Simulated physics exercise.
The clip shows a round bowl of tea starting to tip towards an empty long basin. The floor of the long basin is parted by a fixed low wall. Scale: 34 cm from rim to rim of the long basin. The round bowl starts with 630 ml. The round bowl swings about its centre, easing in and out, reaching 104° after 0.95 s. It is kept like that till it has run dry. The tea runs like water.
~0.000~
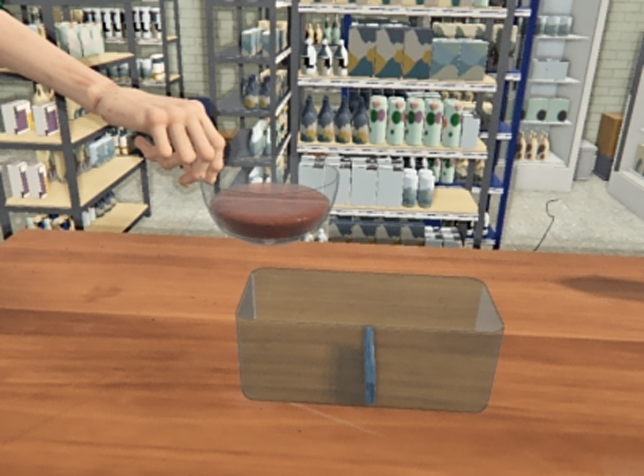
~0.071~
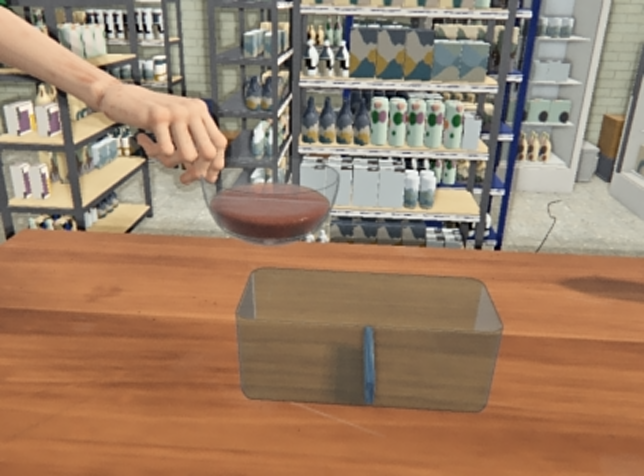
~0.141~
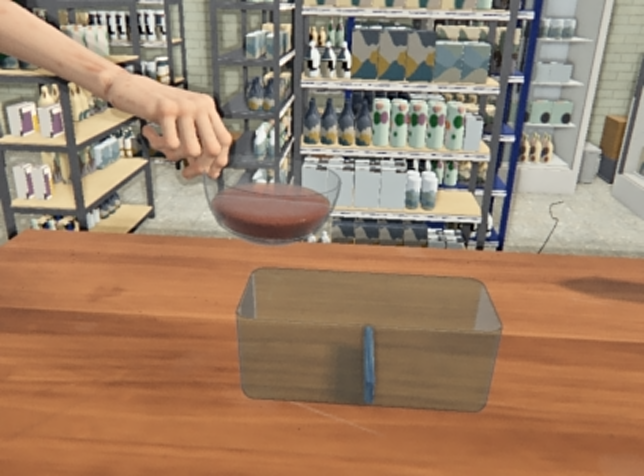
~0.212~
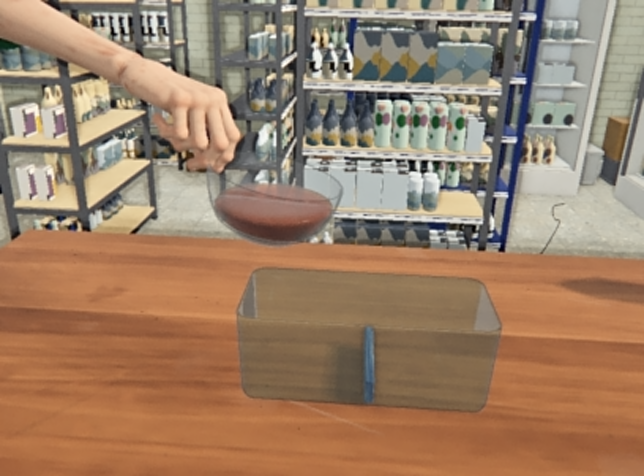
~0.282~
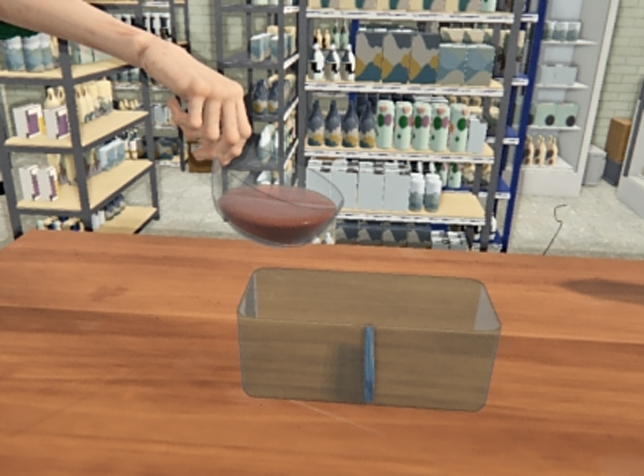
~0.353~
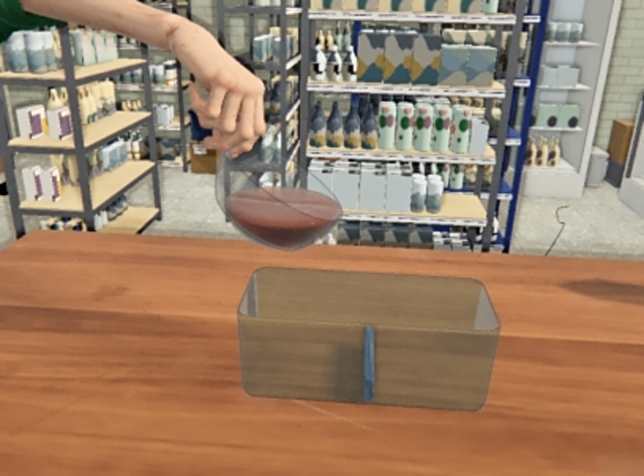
A hand reaching in from the left holds a clear round bowl of dark reddish-brown tea above a wooden counter, in a shop seen from slightly above. Below it sits an empty, see-through brownish long basin with a blue upright strip on its front, before shelves of bottles and boxes. The hand rises slightly and tilts the bowl rightward, slowly then faster, while the view stays still.
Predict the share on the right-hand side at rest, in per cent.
About 37 per cent.
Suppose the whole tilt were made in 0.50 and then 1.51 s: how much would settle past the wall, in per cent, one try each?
First 30, then 50 per cent.
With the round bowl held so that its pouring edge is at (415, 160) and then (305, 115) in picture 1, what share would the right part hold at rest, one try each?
First 90, then 10 per cent.
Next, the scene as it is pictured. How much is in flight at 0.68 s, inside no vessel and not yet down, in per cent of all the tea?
Some 30 per cent.
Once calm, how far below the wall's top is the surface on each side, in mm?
Some 18 mm on the left and 24 mm on the right.
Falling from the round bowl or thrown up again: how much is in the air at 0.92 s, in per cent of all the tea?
About 5 per cent.
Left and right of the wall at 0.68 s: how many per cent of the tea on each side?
Near 18 on the left, 22 on the right.
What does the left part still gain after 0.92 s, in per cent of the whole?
Some 4 per cent.
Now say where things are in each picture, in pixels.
Tilt 0°; pouring edge (338, 177); surface from (211, 196) to (331, 201); the long basin's rim runs from (245, 292) to (493, 305); the wall's top is at (370, 354), in the first frame.
Tilt 1°; pouring edge (339, 179); surface from (212, 196) to (331, 202), in the second frame.
Tilt 6°; pouring edge (340, 184); surface from (214, 195) to (331, 204), in the third frame.
Tilt 12°; pouring edge (342, 192); surface from (216, 195) to (334, 205), in the fourth frame.
Tilt 21°; pouring edge (343, 203); surface from (220, 195) to (338, 206), in the fifth frame.
Tilt 32°; pouring edge (341, 215); surface from (226, 197) to (342, 208); 1 per cent is over the edge, in the sixth frame.
By 0.68 s the tilt is 85° and 29 per cent is still to pour, 18 is left of the wall and 23 right of it.
By 0.92 s the tilt is 104° and 1 per cent is still to pour, 58 is left of the wall and 35 right of it.
By 1.18 s the tilt is 104° and 0 per cent is still to pour, 62 is left of the wall and 37 right of it.
By 1.45 s the tilt is 104° and 0 per cent is still to pour, 62 is left of the wall and 37 right of it.
At rest 62 per cent lies left of the wall, 37 right of it and 1 outside.
